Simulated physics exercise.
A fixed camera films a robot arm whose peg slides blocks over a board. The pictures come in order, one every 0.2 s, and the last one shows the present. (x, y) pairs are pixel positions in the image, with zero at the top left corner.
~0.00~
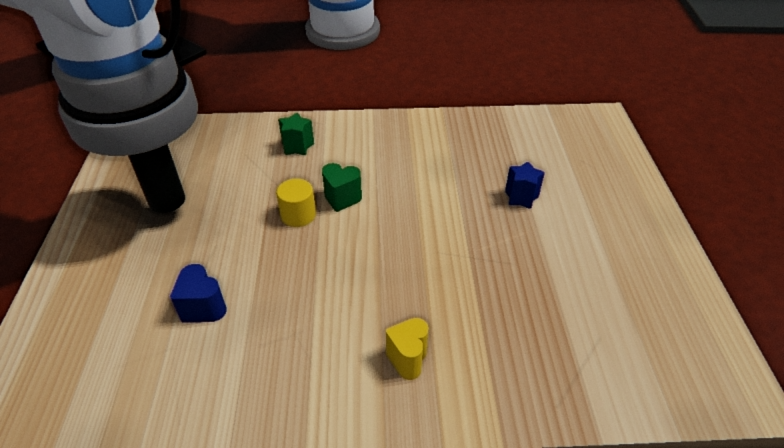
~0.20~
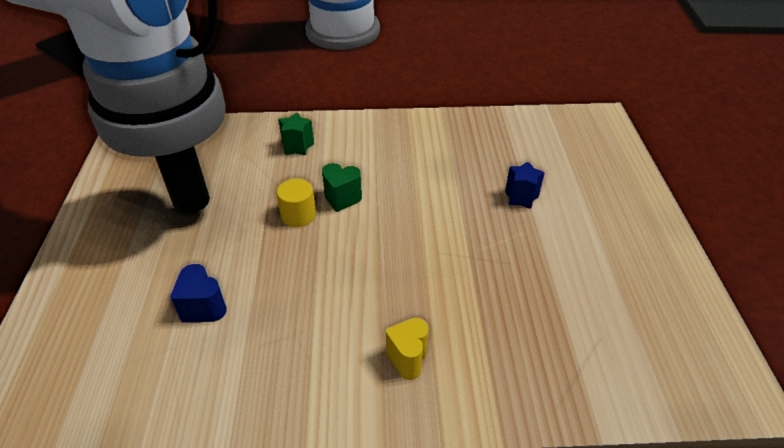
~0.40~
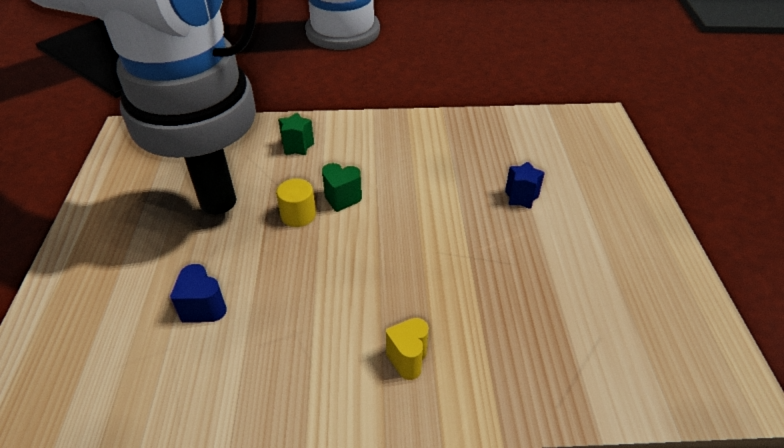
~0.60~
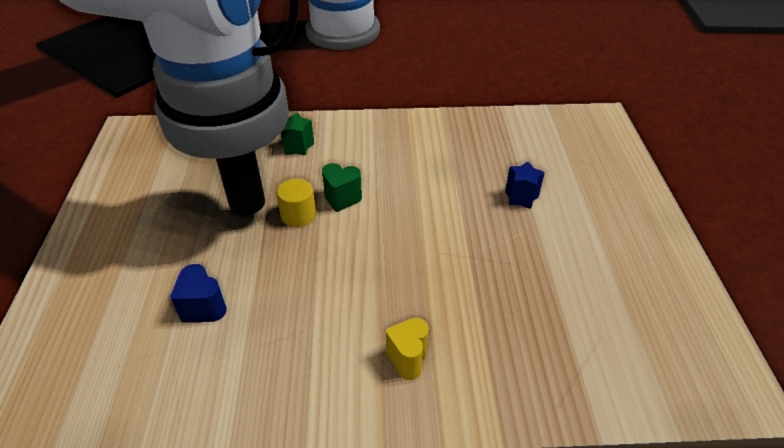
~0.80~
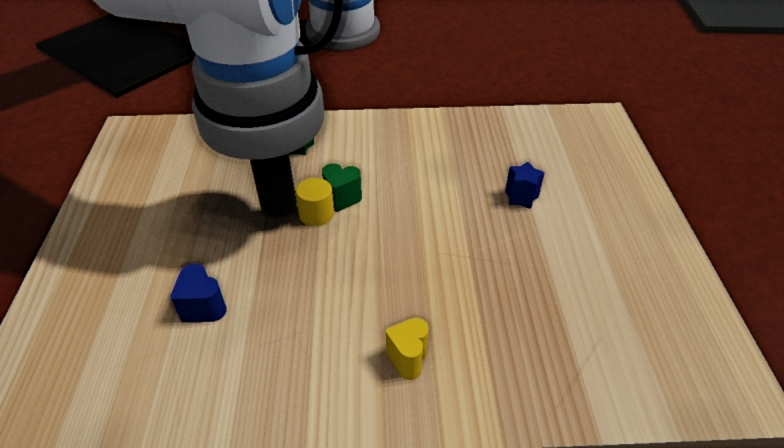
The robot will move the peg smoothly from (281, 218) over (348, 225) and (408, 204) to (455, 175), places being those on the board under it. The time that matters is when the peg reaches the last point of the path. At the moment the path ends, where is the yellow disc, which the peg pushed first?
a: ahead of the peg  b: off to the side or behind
Option a.
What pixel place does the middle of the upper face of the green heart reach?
Its top centre lands on (362, 166).
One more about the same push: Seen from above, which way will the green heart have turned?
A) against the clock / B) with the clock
(A)
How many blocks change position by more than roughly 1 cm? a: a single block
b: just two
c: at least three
b (just two)
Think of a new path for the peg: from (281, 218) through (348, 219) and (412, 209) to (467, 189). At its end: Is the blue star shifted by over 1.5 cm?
No.
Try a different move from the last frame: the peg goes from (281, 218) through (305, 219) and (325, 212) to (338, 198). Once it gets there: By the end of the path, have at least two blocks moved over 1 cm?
Yes
On the path given first. One third of the way, peg (348, 211); yellow disc (378, 186); green heart (362, 166), turned 70° anticlockwise.
Two thirds of the way, peg (409, 190); yellow disc (433, 162); green heart (362, 166), turned 75° anticlockwise.
At the end, peg (456, 161); yellow disc (474, 133); green heart (362, 166), turned 75° anticlockwise; blue star unmoved.
